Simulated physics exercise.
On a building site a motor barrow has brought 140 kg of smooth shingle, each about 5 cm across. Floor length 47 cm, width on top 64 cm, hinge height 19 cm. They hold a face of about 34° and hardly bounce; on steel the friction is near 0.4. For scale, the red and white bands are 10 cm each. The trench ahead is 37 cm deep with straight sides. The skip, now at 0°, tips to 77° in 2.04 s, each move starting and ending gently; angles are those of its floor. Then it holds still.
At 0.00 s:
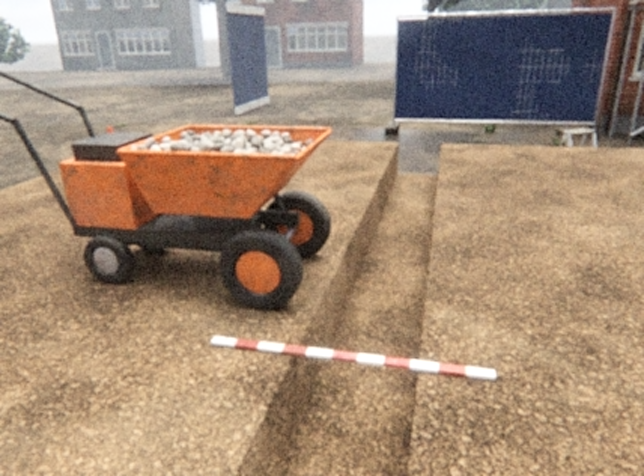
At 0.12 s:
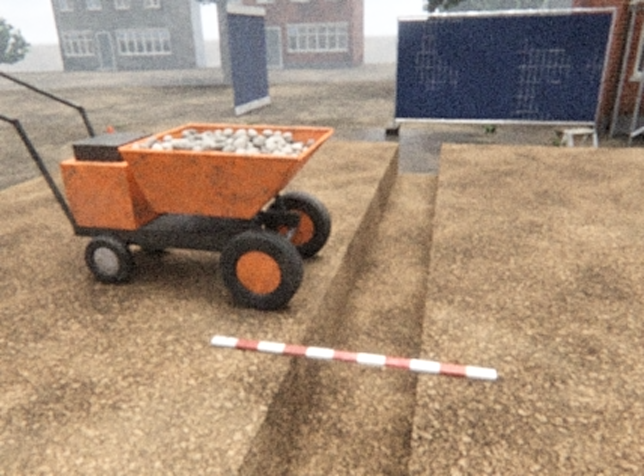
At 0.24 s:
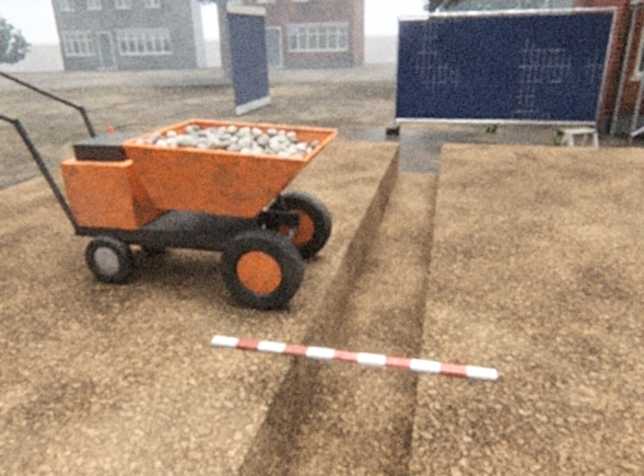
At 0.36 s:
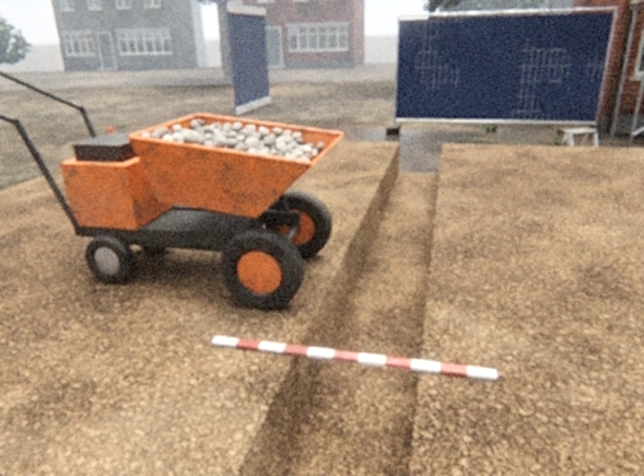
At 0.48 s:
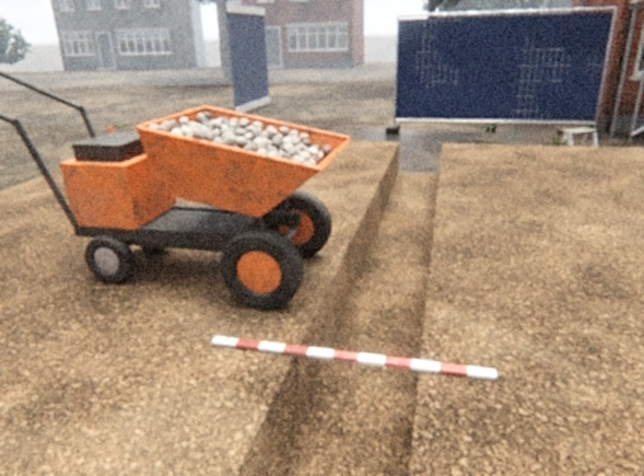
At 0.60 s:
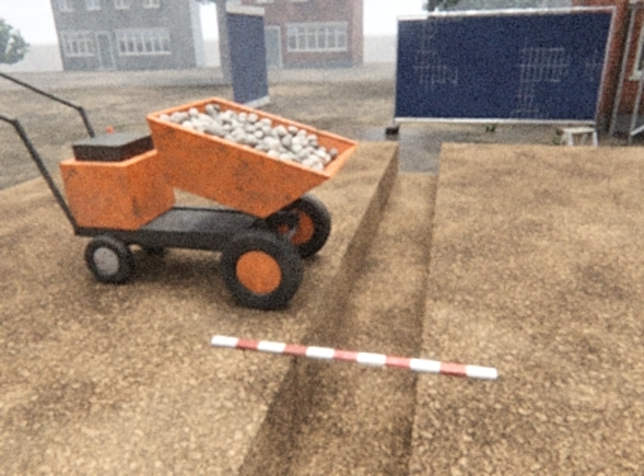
On a building site, an orange motor barrow gradually tilts its stone-filled skip forward toward the right.
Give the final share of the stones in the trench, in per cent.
About 53 per cent.
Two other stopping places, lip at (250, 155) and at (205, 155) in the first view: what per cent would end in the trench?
Near 100 per cent from the first place, 100 from the second.
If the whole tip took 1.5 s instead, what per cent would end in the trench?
It would be near 50 per cent.
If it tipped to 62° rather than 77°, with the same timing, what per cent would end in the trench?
In that case some 60 per cent.
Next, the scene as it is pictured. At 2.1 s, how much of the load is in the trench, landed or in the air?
Some 40 per cent.
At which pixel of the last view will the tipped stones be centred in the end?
Near (420, 333).
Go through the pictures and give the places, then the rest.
In the first picture, the skip is at 0°, its lip at (296, 158); the top of the load is at (215, 141).
In the second picture, the skip is at 1°, its lip at (298, 159); the top of the load is at (217, 141); the stones move at 0.1 m/s on average.
In the third picture, the skip is at 3°, its lip at (303, 161); the top of the load is at (207, 135); the stones move at 0.2 m/s on average.
In the fourth picture, lip at (311, 164), floor tilted 6°, highest stones at (206, 130); the stones move at 0.3 m/s on average.
In the fifth picture, lip at (320, 170), floor tilted 11°, highest stones at (200, 123); the stones move at 0.4 m/s on average.
In the sixth picture, the skip is at 16°, its lip at (330, 177); the top of the load is at (209, 116); the stones move at 0.4 m/s on average.
After 1.5 s the floor is at 65°; 88 % in the skip, 9 % in the trench, 3 % past the trench; the foremost stones are at (451, 297).
After 2.1 s the floor is at 77°; 12 % in the skip, 41 % in the trench, 47 % past the trench; the foremost stones are at (613, 303).
After 2.5 s the floor is at 77°; 0 % in the skip, 52 % in the trench, 48 % past the trench; the foremost stones are past the picture's edge.
After 4.4 s the floor is at 77°; 0 % in the skip, 53 % in the trench, 47 % past the trench; the foremost stones are past the picture's edge.
